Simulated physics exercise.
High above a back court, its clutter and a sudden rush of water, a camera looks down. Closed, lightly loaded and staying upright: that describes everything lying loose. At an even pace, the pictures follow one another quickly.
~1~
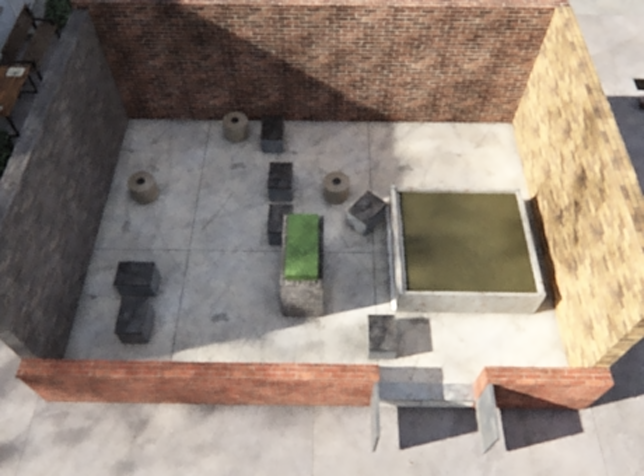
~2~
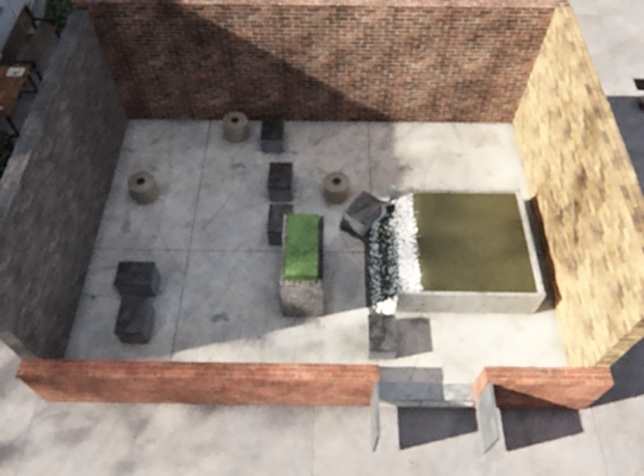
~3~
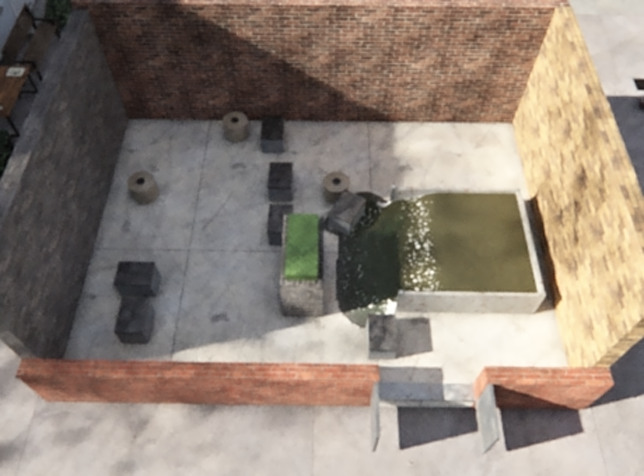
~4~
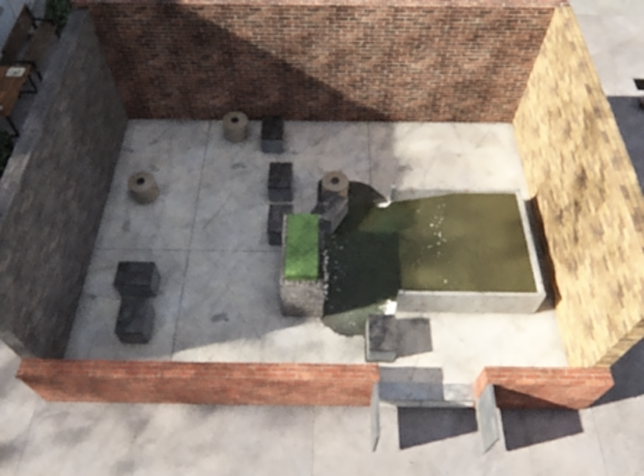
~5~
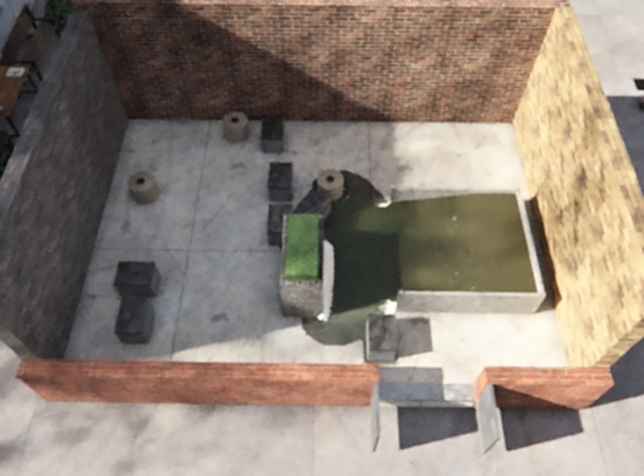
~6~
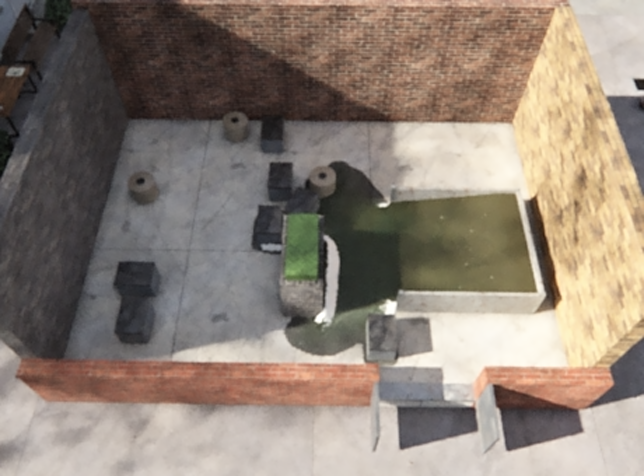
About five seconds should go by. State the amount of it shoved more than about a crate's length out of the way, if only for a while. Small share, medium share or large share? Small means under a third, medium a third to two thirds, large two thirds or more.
A large share.
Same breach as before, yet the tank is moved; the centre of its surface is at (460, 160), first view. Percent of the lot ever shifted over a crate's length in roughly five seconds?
About 90 per cent.
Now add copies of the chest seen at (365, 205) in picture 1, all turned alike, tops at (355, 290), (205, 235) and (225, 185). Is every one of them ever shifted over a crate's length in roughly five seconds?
Going by the order given: Travels that far, travels that far, travels that far.
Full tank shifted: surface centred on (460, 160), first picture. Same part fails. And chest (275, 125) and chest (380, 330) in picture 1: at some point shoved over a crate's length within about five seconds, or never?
Taking them in turn: Got there and didn't get there.
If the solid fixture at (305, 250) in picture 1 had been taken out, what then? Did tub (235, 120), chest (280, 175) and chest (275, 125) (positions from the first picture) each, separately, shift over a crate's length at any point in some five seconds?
One at a time: The first traveled far, the second traveled far, the third traveled far.
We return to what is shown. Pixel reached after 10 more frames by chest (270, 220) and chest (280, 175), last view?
Roughly at (112, 211) and (204, 134).
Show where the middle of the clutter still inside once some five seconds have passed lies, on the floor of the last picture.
Near (173, 215).
A moment on, 3 of 10 are well off their spots; 1 afloat.
Next, 4 of 10 are well off their spots; 2 afloat.
Later, 9 of 10 are well off their spots; 9 afloat.
In the end, 9 of 10 are well off their spots, and 9 have been at some point; 9 afloat.
